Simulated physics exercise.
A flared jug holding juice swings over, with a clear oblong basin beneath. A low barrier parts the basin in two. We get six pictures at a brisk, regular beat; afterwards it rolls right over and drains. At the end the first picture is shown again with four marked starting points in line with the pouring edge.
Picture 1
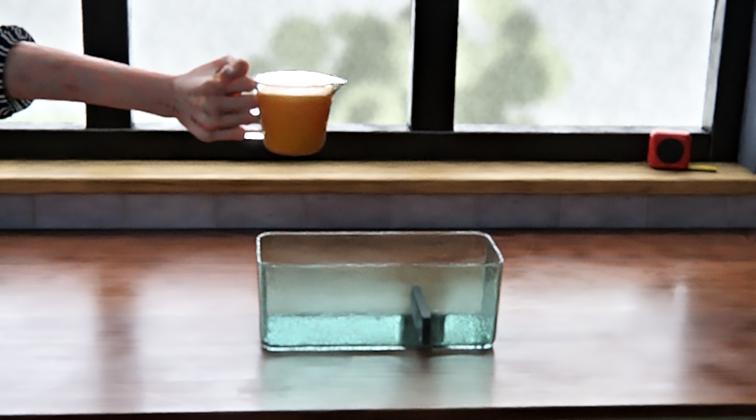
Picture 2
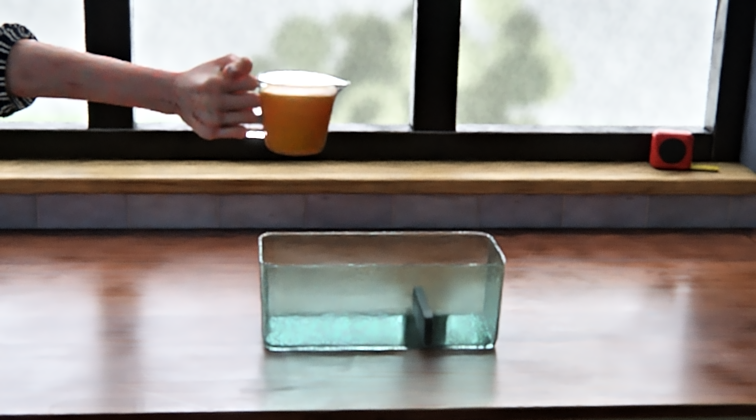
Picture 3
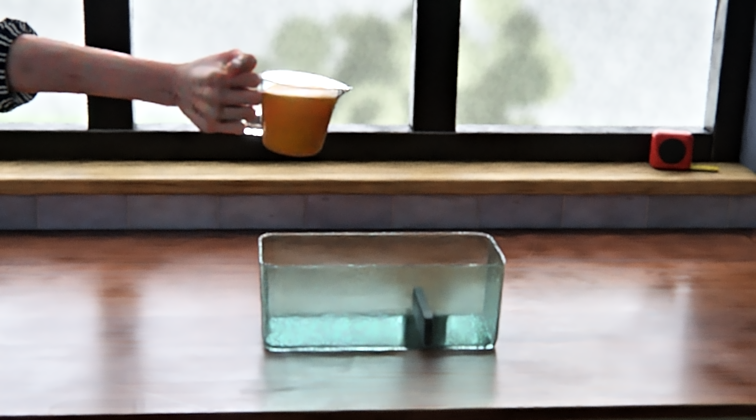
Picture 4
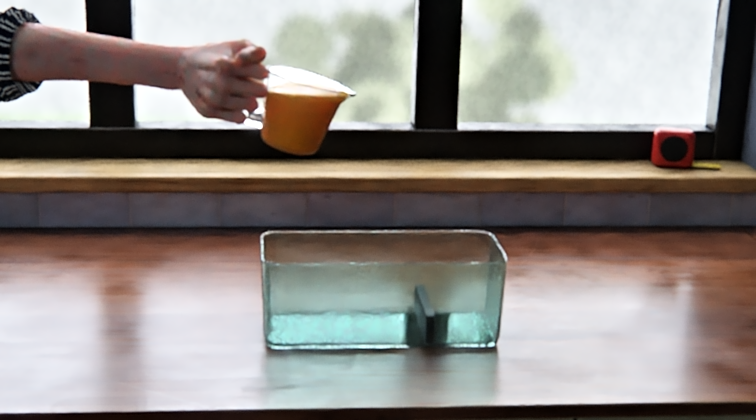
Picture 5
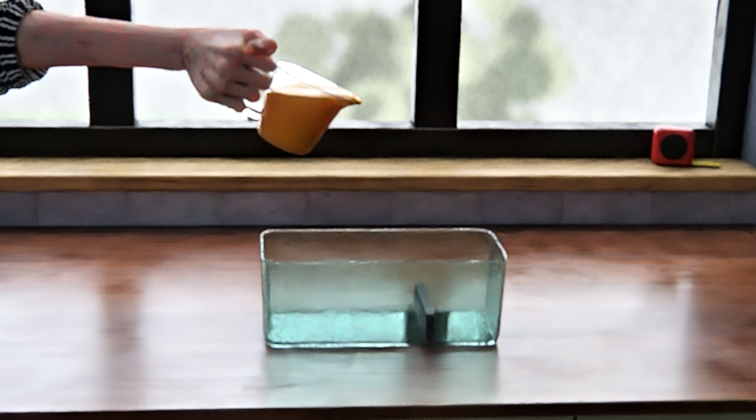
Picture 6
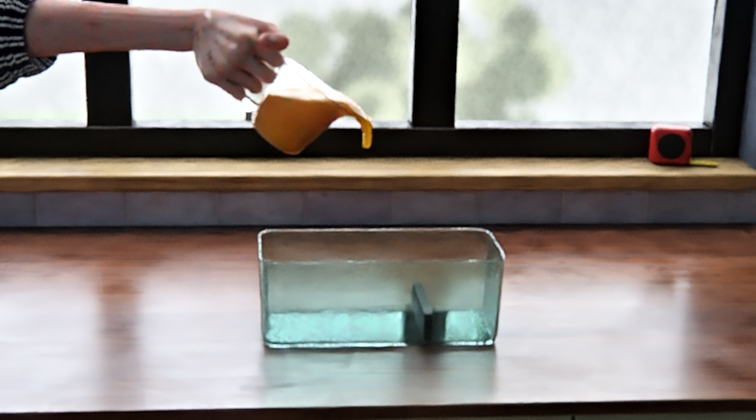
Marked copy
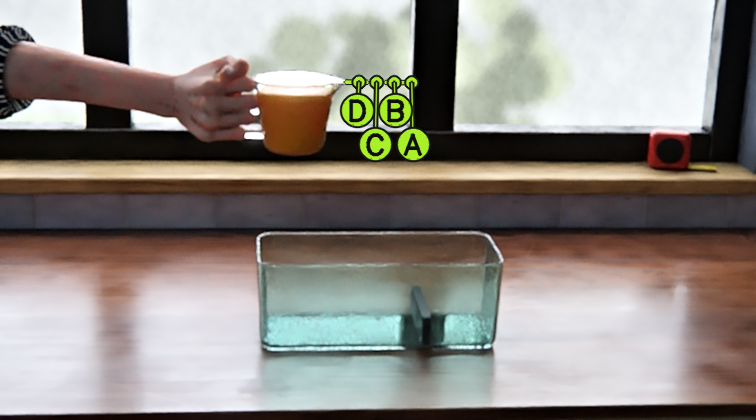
A hand held a clear jug of orange juice above a glass basin with a low barrier inside, then gradually tilted it to the right until juice ran over the lip in a short stream.
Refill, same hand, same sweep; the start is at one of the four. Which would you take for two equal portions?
I would pick dot C.
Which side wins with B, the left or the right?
More ends on the right.
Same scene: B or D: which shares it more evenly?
The answer is B.
On the marked copy, A at (411, 82); B at (394, 82); C at (376, 82); D at (359, 82).
With A, about 22 % ends left of the wall and 75 % right of it; 3 % is lost outside.
With B, about 24 % ends left of the wall and 74 % right of it.
With C, about 50 % ends left of the wall and 48 % right of it.
With D, about 85 % ends left of the wall and 13 % right of it; 3 % is lost outside.
